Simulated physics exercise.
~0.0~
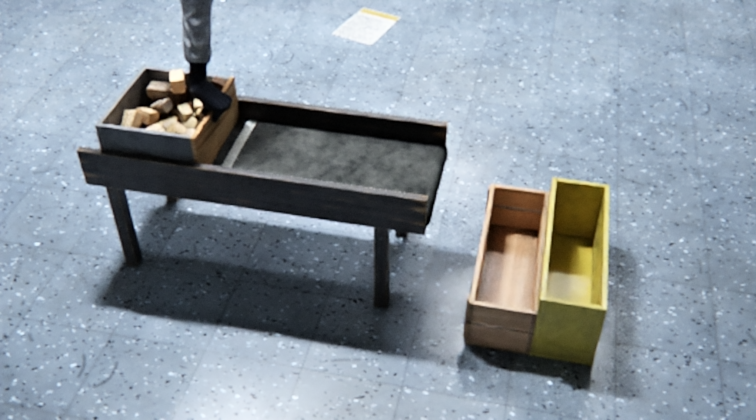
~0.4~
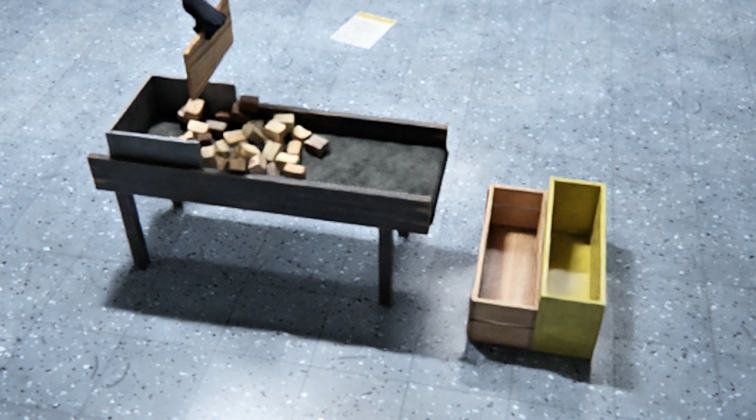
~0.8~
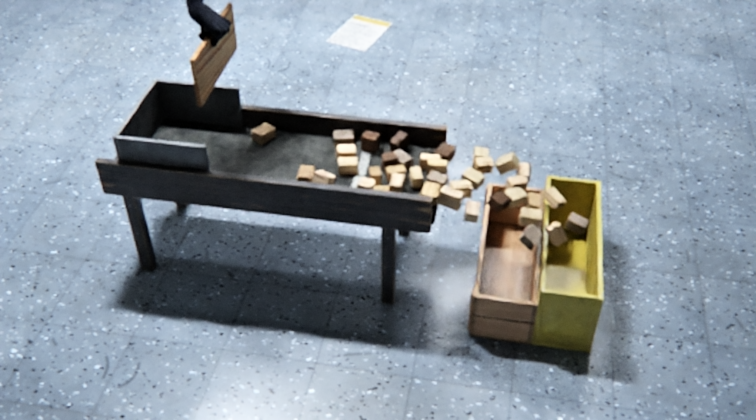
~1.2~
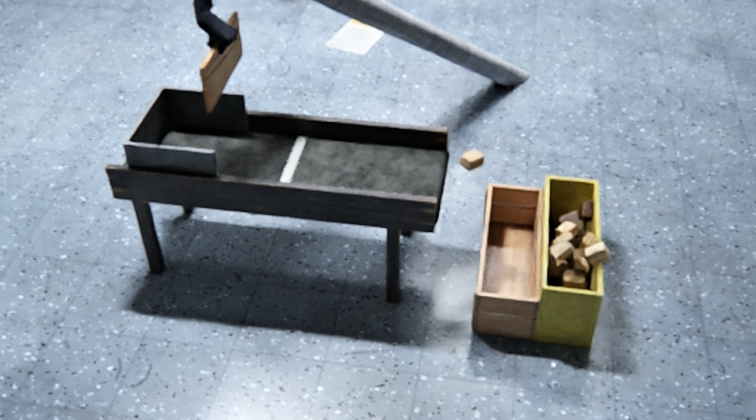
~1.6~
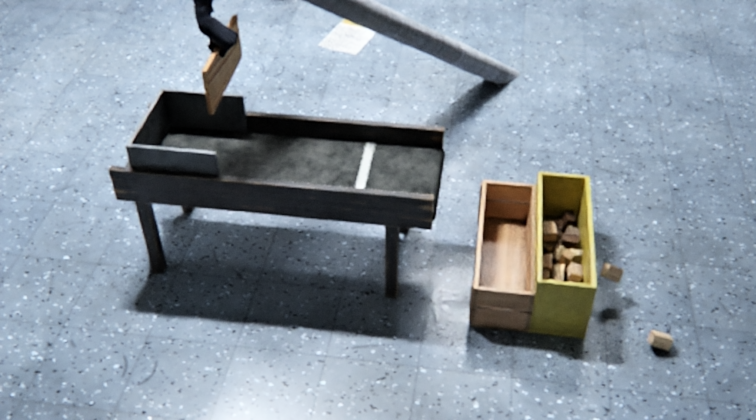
Small wooden blocks spilled from a grey pen when its gate was lifted, rode right along a dark belt and flew off the end over a wooden box, nearly all landing in the yellow tub, with two ending on the floor beyond it.
